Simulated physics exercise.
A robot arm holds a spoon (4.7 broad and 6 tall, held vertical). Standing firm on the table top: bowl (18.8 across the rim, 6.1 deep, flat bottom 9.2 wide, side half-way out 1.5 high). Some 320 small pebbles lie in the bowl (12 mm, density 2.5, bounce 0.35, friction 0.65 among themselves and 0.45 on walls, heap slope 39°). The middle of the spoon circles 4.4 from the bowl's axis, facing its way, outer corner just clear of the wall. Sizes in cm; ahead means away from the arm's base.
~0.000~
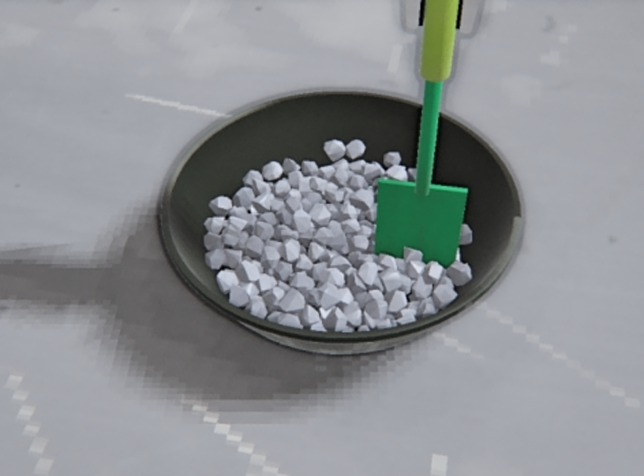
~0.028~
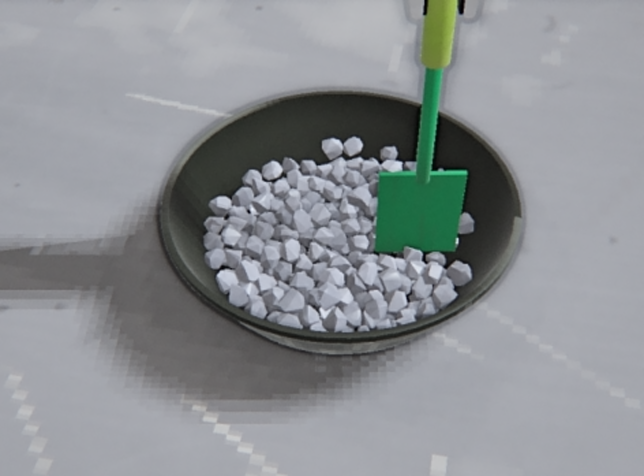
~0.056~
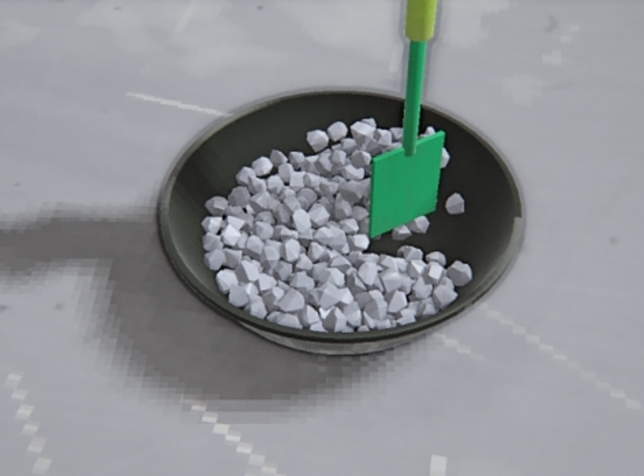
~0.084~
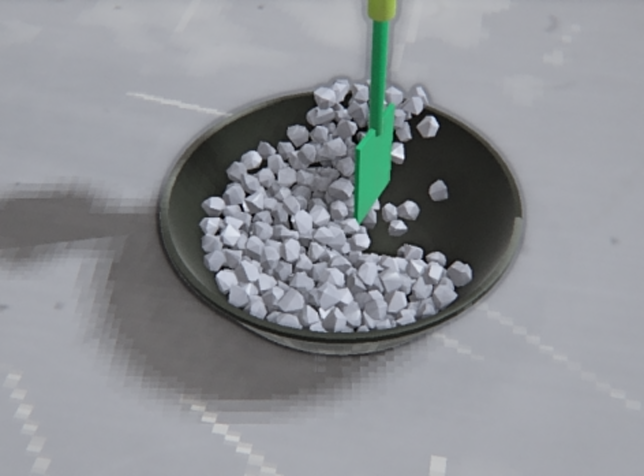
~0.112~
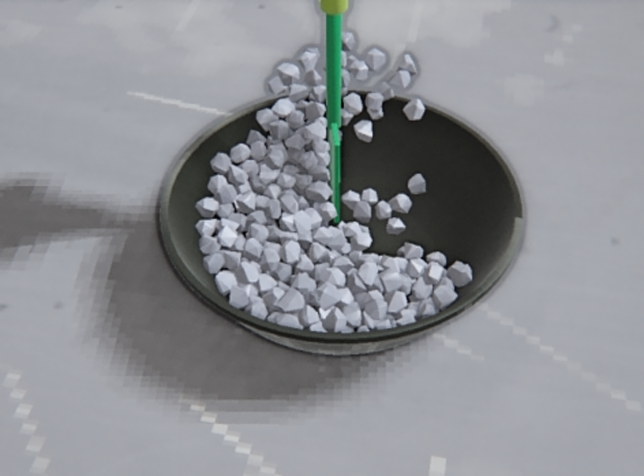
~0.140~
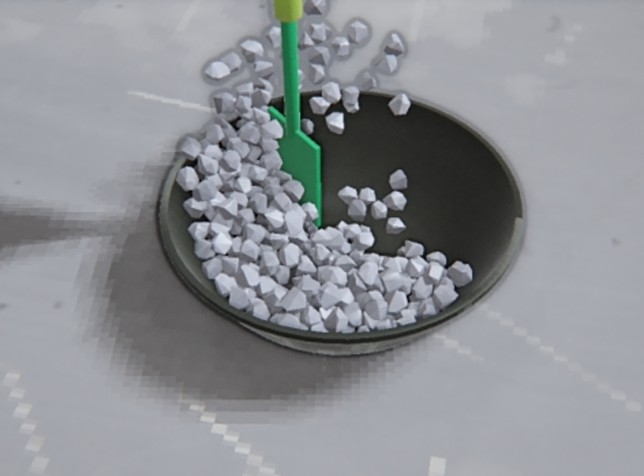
A smooth pale grey surface with faint white marks is seen from above at an angle, the view staying still. A dark, wide bowl holds a heap of light grey pebbles, with a flat green paddle-like tool upright at its right side. The tool turns as it sweeps around the back toward the left, pushing pebbles up the far wall, and some rise over the rim.
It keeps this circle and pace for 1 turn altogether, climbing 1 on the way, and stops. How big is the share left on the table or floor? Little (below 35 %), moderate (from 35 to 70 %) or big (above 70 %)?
Answer: Moderate; from 35 to 70 % of the small pebbles finish on the table or floor.
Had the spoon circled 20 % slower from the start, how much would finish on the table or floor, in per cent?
Then about 35 per cent.
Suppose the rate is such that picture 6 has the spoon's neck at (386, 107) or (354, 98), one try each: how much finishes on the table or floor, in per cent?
Some 15 and 25 per cent.
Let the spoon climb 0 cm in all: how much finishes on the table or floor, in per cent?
Some 45 per cent.
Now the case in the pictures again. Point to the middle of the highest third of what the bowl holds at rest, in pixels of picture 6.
Around (421, 204).
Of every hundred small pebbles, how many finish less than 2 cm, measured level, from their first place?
About 5 per cent.
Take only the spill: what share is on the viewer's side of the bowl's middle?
Some 60 per cent.
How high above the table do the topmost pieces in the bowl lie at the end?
Roughly 5.5 cm.
By 0.21 s, 218° round, highest piece 12 above the table; 264 in the bowl, 54 in flight or on the tool.
By 0.28 s, 297° round, highest piece 11 above the table; 217 in the bowl, 19 on the table or floor, 82 in flight or on the tool.
By 0.51 s, 0° round, highest piece 6 above the table; 178 in the bowl, 140 on the table or floor.
By 1.21 s, 0° round, highest piece 5 above the table; 178 in the bowl, 140 on the table or floor.
Final count, 178 in the bowl, 140 on the table or floor. That is 44 % on the table or floor.
